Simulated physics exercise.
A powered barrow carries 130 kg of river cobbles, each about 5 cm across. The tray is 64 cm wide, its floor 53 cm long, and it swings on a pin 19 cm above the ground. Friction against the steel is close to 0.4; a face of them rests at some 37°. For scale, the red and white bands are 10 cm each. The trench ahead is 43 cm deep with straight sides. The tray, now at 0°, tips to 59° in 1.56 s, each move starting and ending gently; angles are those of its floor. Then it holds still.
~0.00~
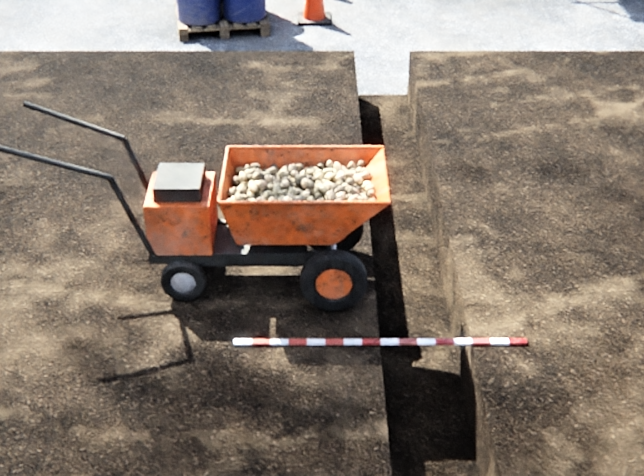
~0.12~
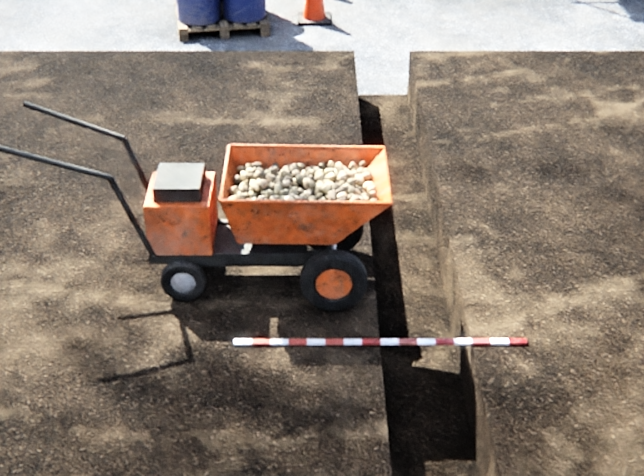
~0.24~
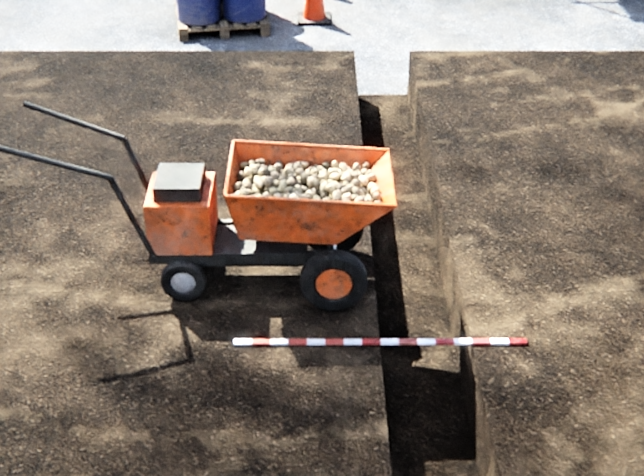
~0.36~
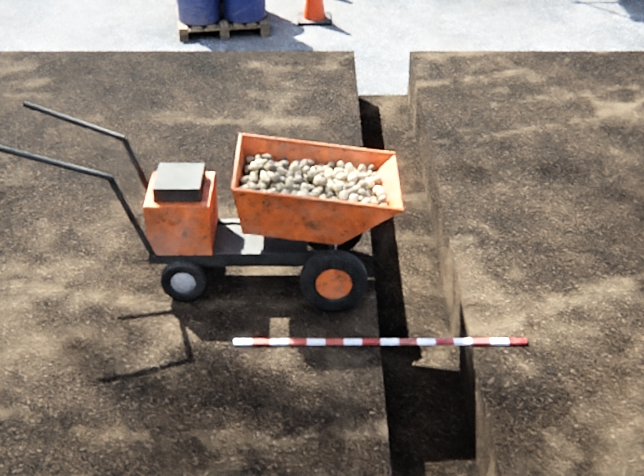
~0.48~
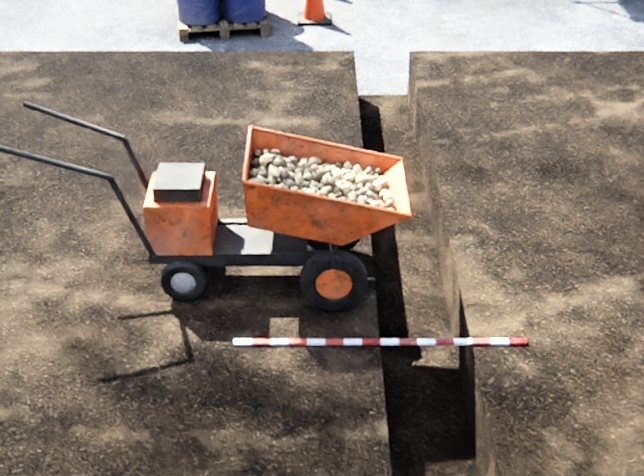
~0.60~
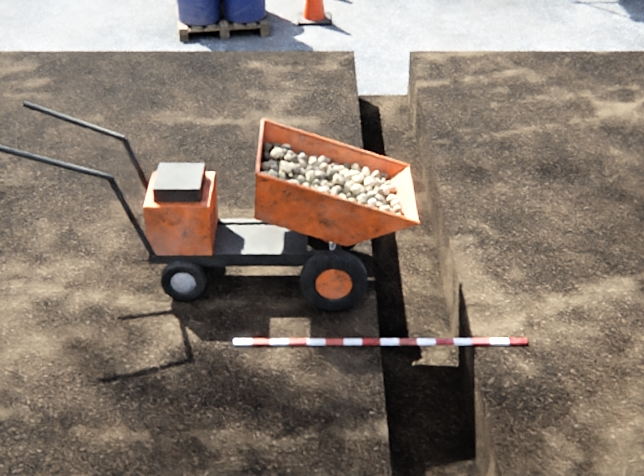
The orange tray of a small wheeled barrow, loaded with rounded pale stones, sits level beside a straight-sided trench, then starts to tilt down toward the right. Its left end rises steadily, uncovering the dark frame beneath, until the tray slants clearly with the stones still inside, while the wheels stay in place.
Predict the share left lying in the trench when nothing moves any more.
Close to 61 in a hundred.
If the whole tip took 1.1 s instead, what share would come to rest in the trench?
In that case some 55 per cent.
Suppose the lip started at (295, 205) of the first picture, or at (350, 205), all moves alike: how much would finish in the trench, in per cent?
About 75 and 95 per cent.
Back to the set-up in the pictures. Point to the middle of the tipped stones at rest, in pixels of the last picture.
Their middle is at about (446, 321).
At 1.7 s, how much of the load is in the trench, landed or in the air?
About 10 per cent by then.
After 1.2 s the floor is at 50°; 100 % in the tray; the foremost stones are at (430, 241).
After 1.7 s the floor is at 59°; 77 % in the tray, 11 % in the trench, 12 % past the trench; the foremost stones are at (498, 276).
After 2.0 s the floor is at 59°; 48 % in the tray, 21 % in the trench, 30 % past the trench; the foremost stones are at (552, 277).
After 4.0 s the floor is at 59°; 5 % in the tray, 61 % in the trench, 34 % past the trench; the foremost stones are at (582, 273).
